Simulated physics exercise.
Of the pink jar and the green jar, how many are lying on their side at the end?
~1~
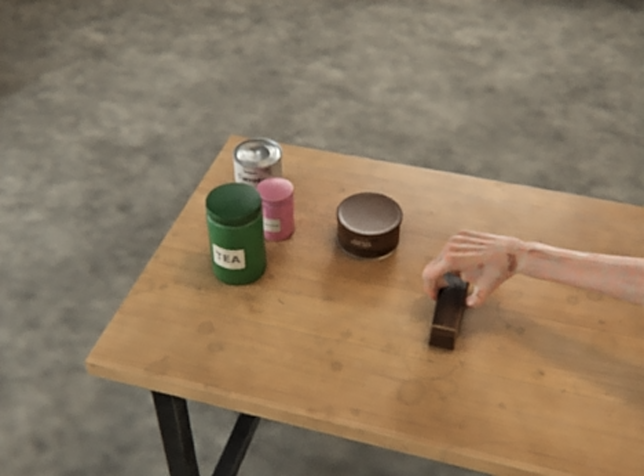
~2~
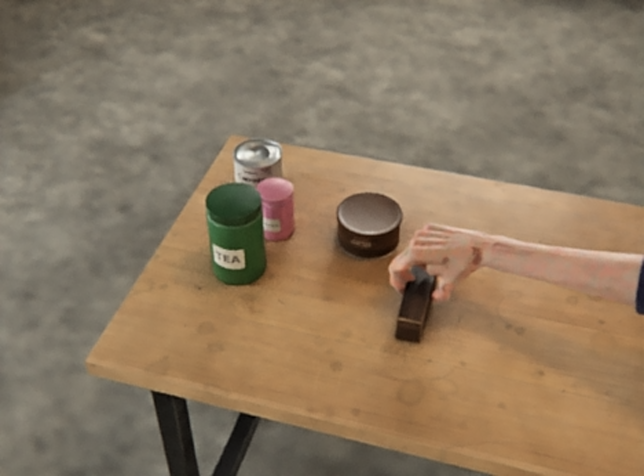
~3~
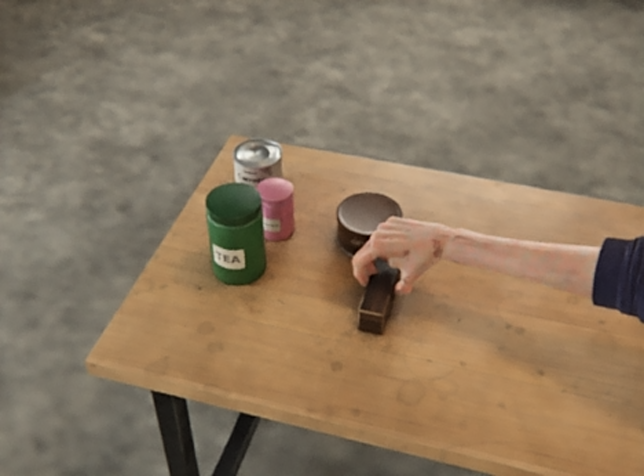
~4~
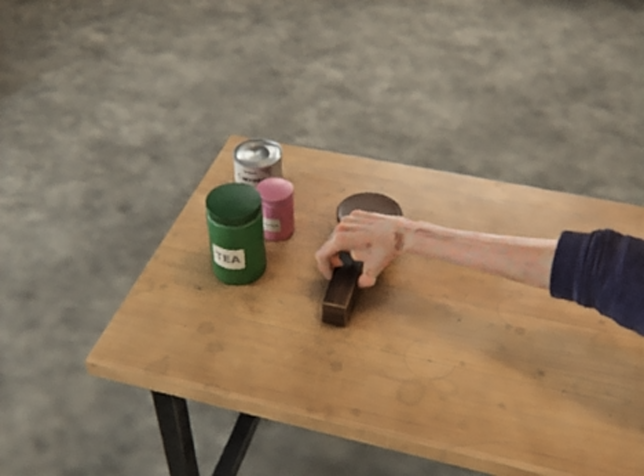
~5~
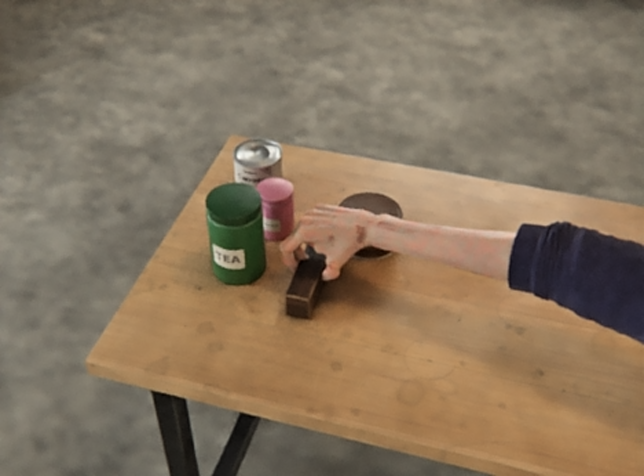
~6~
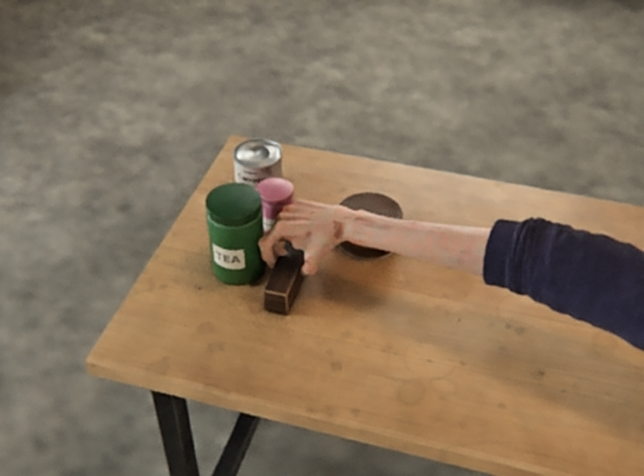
None of them are lying on their side. Both the pink jar and the green jar are still standing upright at the end.
A hand slides a small dark block leftward across a wooden table, passing in front of a round brown tub and stopping close to a green tea jar. The pink jar, silvery tin, green jar and brown tub all stay in place.
